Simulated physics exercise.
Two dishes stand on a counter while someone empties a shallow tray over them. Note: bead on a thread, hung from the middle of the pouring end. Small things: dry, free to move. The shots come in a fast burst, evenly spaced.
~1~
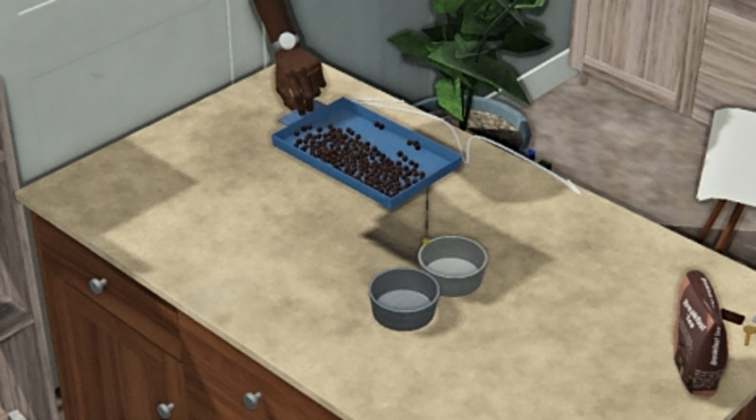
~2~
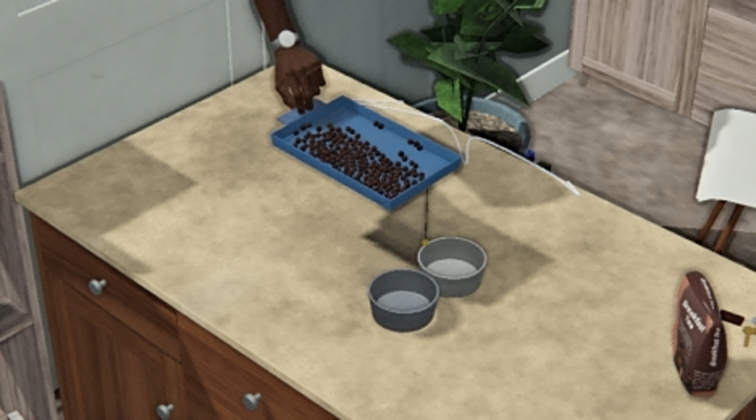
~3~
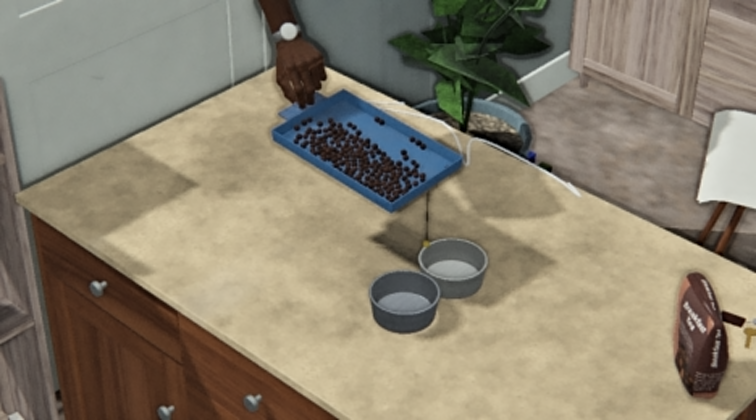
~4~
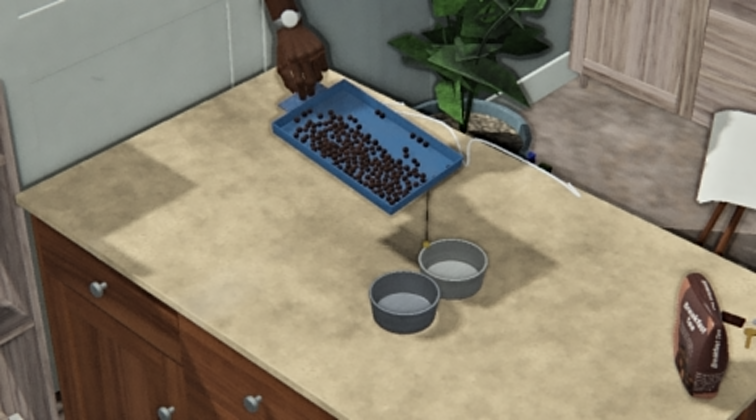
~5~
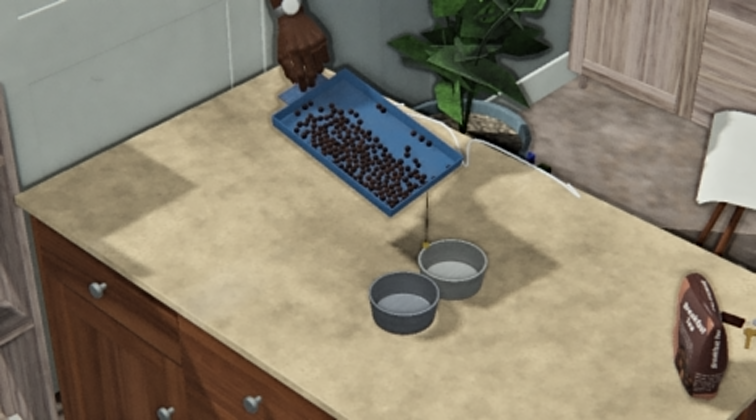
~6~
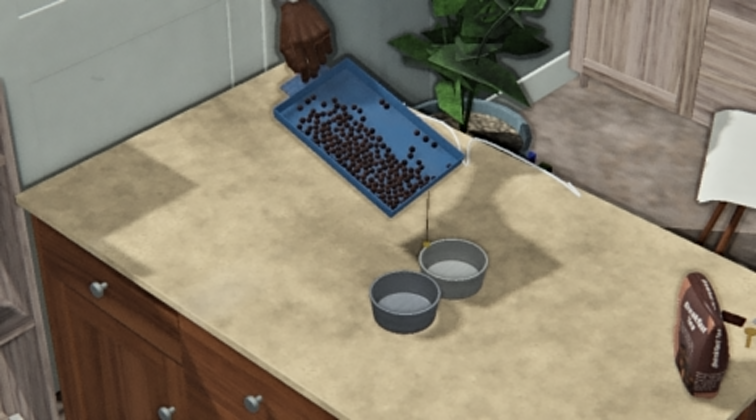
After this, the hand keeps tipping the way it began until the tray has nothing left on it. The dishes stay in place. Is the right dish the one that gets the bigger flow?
The fuller dish will be the one on the left.
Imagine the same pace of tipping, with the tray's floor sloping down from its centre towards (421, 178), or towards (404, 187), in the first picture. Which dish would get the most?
Try 1: The right-side dish; try 2: The left-side dish.
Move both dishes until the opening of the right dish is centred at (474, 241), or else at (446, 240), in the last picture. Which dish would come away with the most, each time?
The left-placed dish first, the left-placed dish second.
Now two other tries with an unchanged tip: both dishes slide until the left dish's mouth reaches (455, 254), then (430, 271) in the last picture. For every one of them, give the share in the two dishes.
First case: Some 0 %; second case: Some 40 %.
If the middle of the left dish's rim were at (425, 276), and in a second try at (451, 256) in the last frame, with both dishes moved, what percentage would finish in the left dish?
The first try gives 60 per cent, the second 0 per cent.
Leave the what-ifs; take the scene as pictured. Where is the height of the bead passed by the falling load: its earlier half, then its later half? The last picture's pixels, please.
I'd say close to (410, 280) at first and close to (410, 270) later on.
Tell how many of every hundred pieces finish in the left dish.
Result: Near 80 %.
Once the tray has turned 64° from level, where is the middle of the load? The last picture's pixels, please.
The middle of the pieces lands at roughly (393, 175).
Soon after the last picture, tray tipped steeply; nearly all on the tray; a stray few in the air.
A little later, tray tipped past a quarter turn; about a quarter on the tray; about two thirds in the left dish; a small part in the right dish; a stray few outside both; a small part in the air.
Later still, tray tipped past a quarter turn; most in the left dish; a small part in the right dish; a small part outside both.
By the end, tray tipped past a quarter turn; most in the left dish; a small part in the right dish; a small part outside both.
